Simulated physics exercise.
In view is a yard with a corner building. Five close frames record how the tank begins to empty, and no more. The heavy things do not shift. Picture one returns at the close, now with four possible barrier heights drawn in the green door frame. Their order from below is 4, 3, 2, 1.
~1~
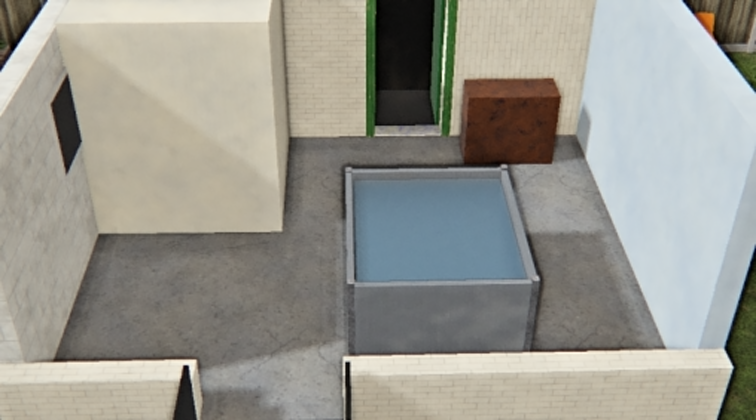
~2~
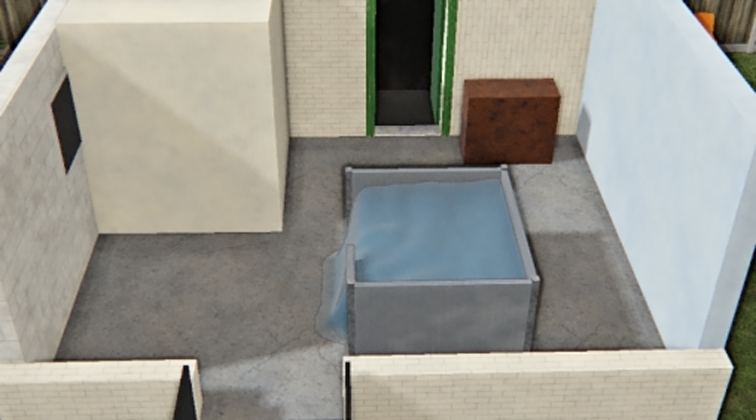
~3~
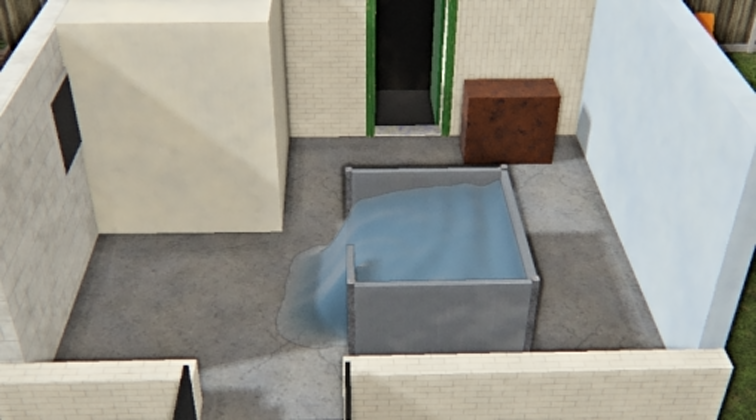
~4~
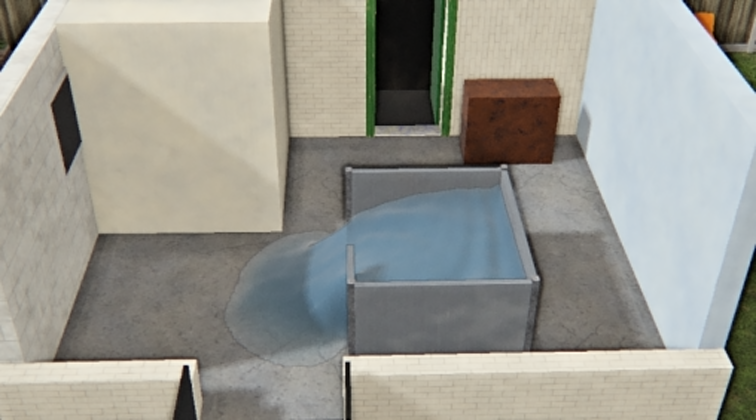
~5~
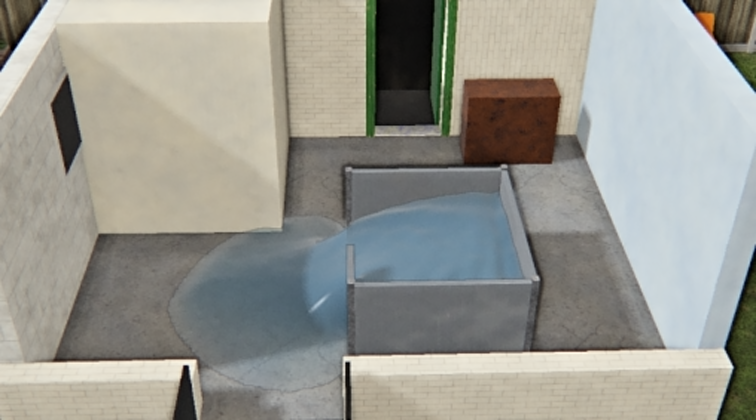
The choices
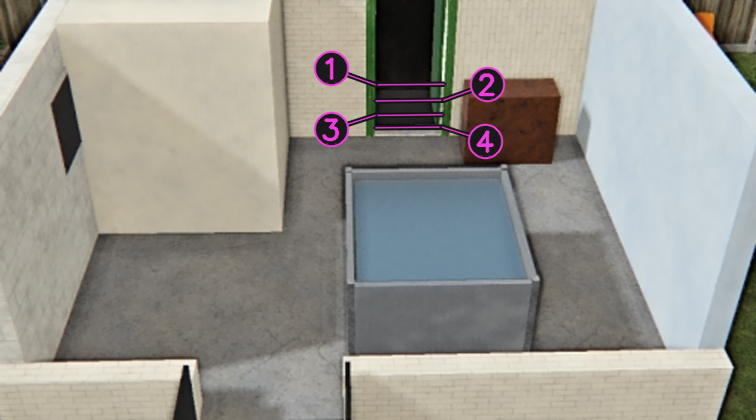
In the video, a gray tank of still water stands in a walled yard with a pale corner building and a green doorway. Water then pours out through the tank's left side and spreads leftward across the gray ground.
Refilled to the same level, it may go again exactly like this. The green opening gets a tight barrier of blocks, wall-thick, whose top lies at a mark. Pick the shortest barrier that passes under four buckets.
It is 4.
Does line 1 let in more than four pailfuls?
No.
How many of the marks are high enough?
All of the four.
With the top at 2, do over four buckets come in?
No, that is safe.
On the marked copy, 1 at (409, 84); 2 at (409, 100); 3 at (409, 115); 4 at (408, 127); from the bottom up 4, 3, 2, 1.
With 1, nothing gets over.
With 2, nothing gets over.
With 3, nothing gets over.
With 4, a splash gets over, under a bucket.
